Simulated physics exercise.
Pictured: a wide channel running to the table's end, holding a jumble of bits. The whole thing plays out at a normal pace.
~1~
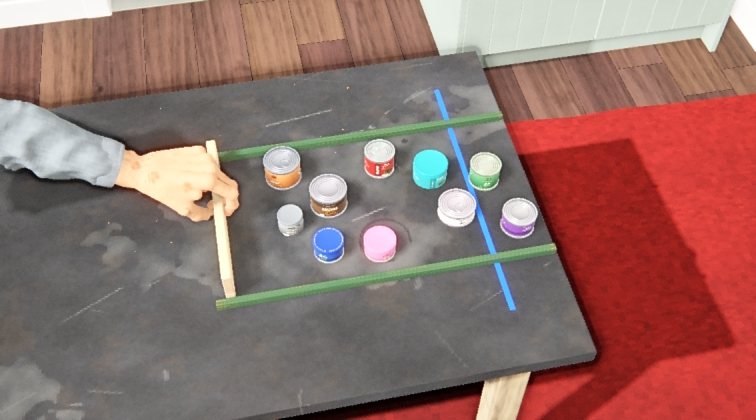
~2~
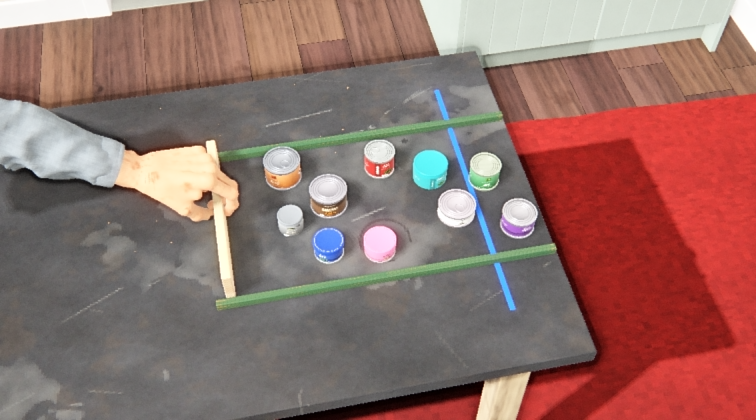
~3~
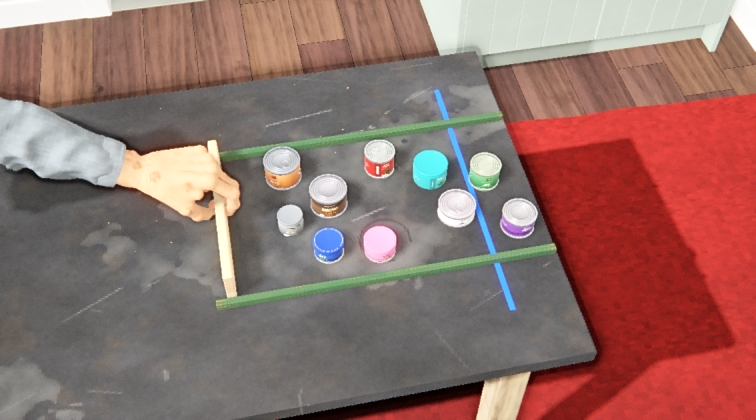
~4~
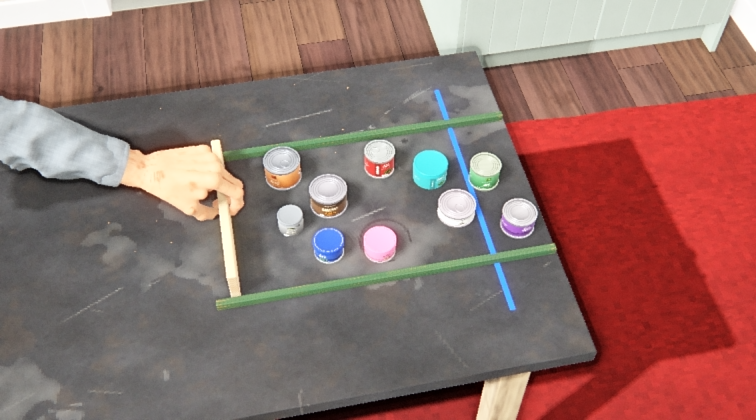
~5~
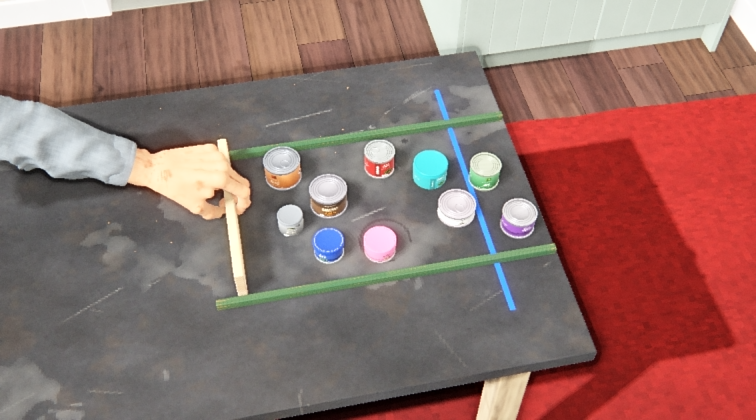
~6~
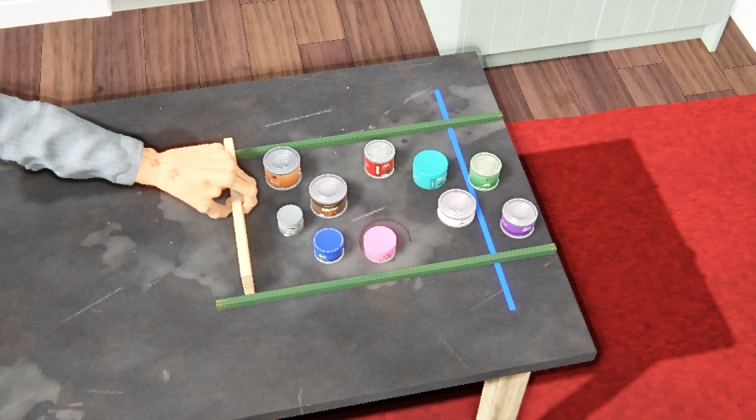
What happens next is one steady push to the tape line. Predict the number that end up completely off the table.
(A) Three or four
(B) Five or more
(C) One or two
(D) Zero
One or two.
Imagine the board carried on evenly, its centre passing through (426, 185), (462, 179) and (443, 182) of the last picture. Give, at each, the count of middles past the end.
Per position: 0 / 1 / 0.
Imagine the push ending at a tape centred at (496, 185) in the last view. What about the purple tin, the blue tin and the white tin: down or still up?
In order, the purple tin goes off the edge, then the blue tin keeps its spot, then the white tin goes off the edge.
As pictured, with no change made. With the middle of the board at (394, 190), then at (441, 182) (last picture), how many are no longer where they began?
Tally at point one: 7; at point two: 9.
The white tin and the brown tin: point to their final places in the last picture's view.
The white tin comes to rest at (515, 195), and the brown tin comes to rest at (484, 165).
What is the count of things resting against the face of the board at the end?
The figure is 4.
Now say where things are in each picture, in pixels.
Purple tin (519, 219); green tin (485, 172); white tin (457, 208); board (220, 217); tape (471, 189), in the first frame.
Green tin (485, 172); pink tin (380, 245), in the second frame.
White tin (457, 208); board (222, 216), in the third frame.
Purple tin (519, 219); grey tub (291, 221), in the fourth frame.
Green tin (485, 172); orange tin (283, 169), in the fifth frame.
Purple tin (519, 219); green tin (485, 172); white tin (457, 208); board (238, 214); tape (471, 189), in the sixth frame.
Soon after, none off yet; purple tin at rest near (519, 219); green tin at rest near (485, 172); white tin at rest near (457, 208).
At rest, the number that fall off is one or two; fallen, green tin.
